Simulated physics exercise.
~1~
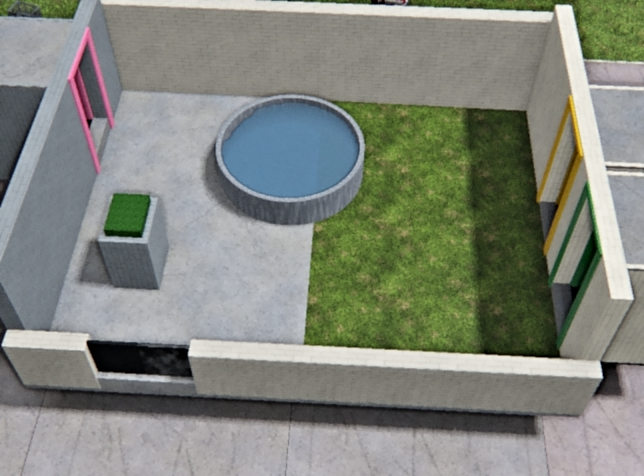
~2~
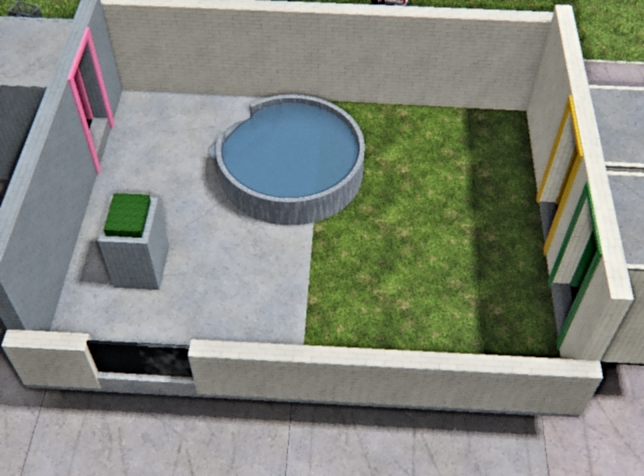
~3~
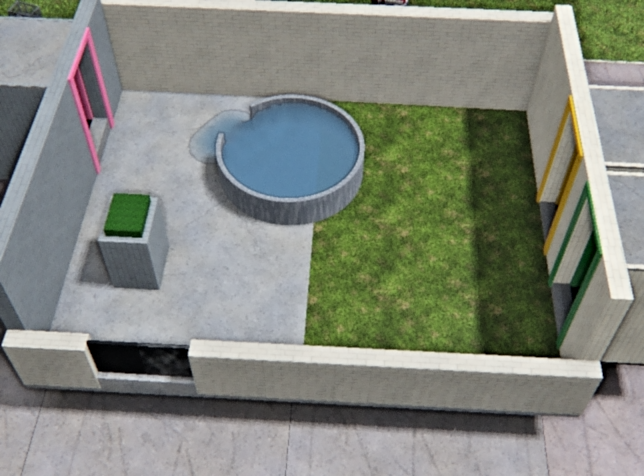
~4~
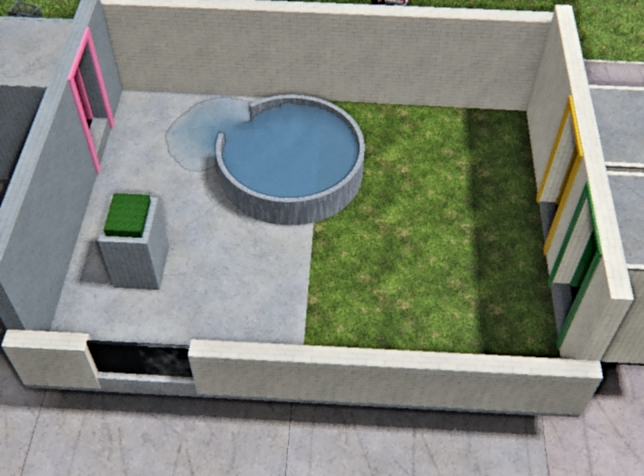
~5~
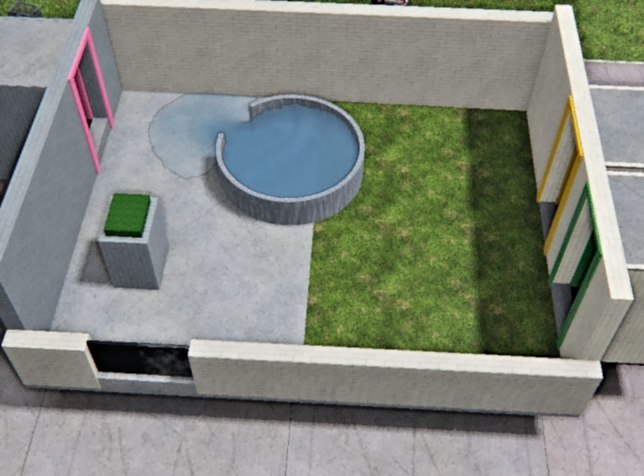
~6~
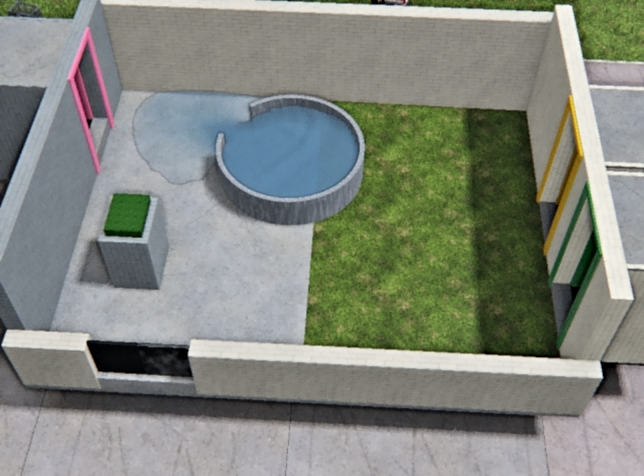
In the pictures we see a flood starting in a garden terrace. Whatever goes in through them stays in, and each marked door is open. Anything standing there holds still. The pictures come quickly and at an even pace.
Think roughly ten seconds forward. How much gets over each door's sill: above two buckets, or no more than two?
Outcome: Pink door: Two buckets at most; yellow door: Two buckets at most; green door: Two buckets at most.
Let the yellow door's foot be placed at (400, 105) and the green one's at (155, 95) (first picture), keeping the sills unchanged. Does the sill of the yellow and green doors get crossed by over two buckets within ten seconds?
Outcome: Yellow door not exceeded, then green door exceeded.
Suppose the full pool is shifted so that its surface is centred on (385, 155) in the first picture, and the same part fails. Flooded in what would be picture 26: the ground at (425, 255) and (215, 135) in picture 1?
Spared, soaked.
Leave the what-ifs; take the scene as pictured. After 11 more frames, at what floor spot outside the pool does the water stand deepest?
At about (143, 93).
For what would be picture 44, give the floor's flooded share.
About 55 per cent.
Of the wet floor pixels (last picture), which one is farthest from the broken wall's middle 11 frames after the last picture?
Close to (83, 222).
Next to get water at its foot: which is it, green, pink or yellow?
The one in pink.
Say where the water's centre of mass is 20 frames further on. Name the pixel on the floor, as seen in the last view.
I'd point to (231, 160).
A moment on, water covers 10 % of the floor; the pink door wet at the sill, nothing in, the yellow door not reached, the green door not reached.
Next, water covers 15 % of the floor; the pink door wet at the sill, nothing in, the yellow door not reached, the green door not reached.
Then, water covers 30 % of the floor; the pink door wet at the sill, nothing in, the yellow door not reached, the green door not reached.
Later, water covers 55 % of the floor; the pink door wet at the sill, nothing in, the yellow door not reached, the green door not reached.
In the end, water covers 90 % of the floor; the pink door wet at the sill, nothing in, the yellow door not reached, the green door not reached.
